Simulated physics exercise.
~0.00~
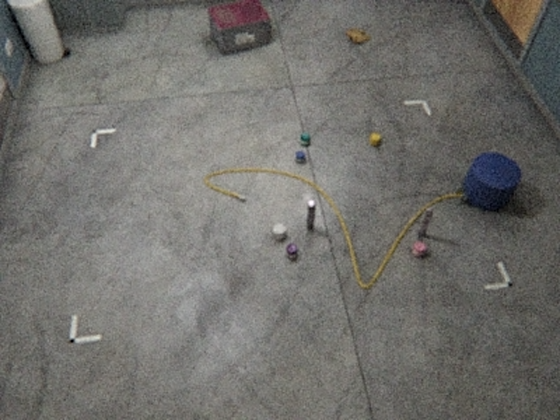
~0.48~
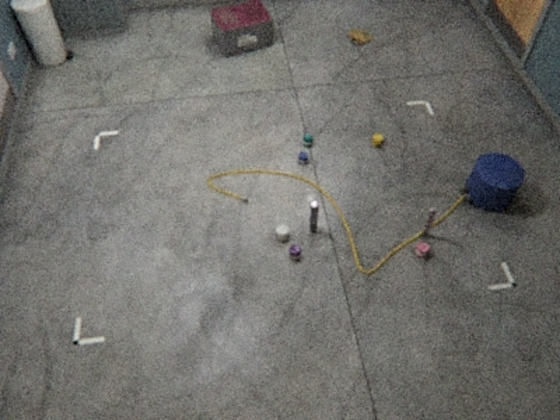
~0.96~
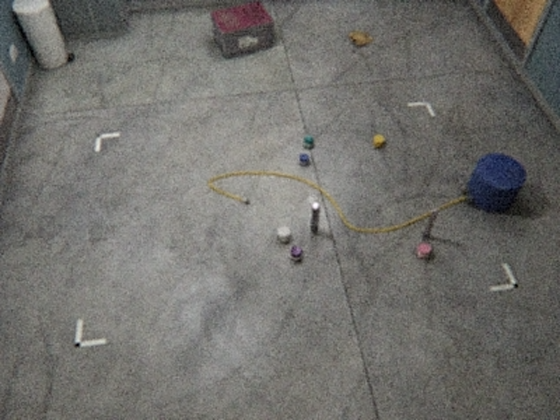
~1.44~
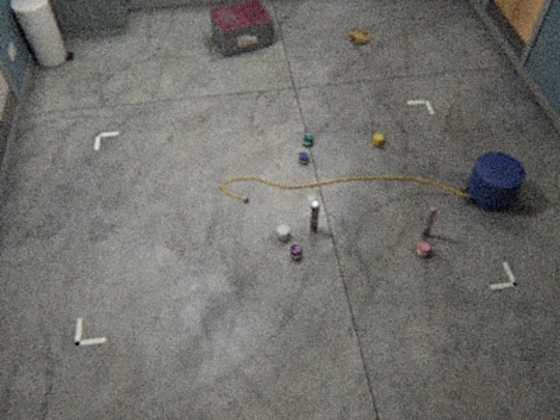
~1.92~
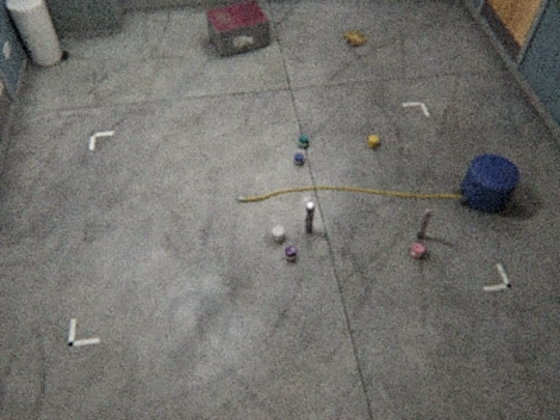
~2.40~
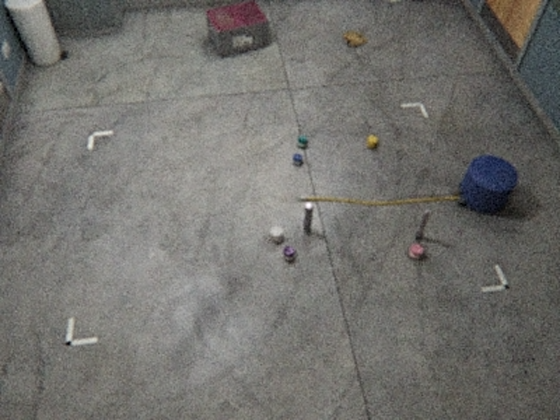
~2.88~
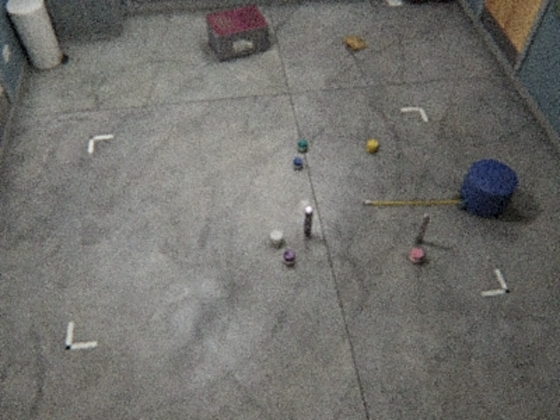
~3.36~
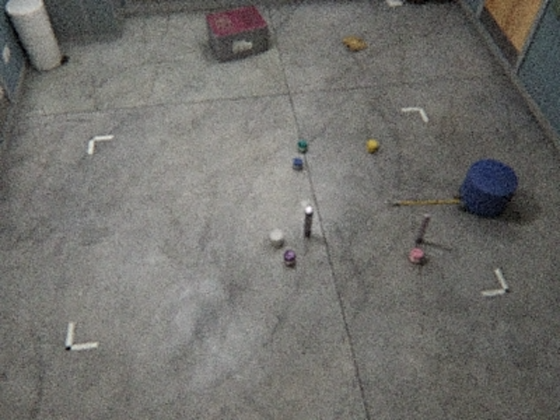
At first, a yellow lead lies in a winding curve across a grey floor, running from a blue reel at the right between two upright posts and several small, colourful containers. The deep bend near the pink canister draws upward and grows shallow as the reel takes the lead in. The loop at the left then flattens, leaving a gently wavy line. Next, the free end slides right, and the straightened lead passes above the posts. It keeps shortening toward the reel, ending as a short, straight piece still sticking out, while the containers remain standing, practically unmoved.
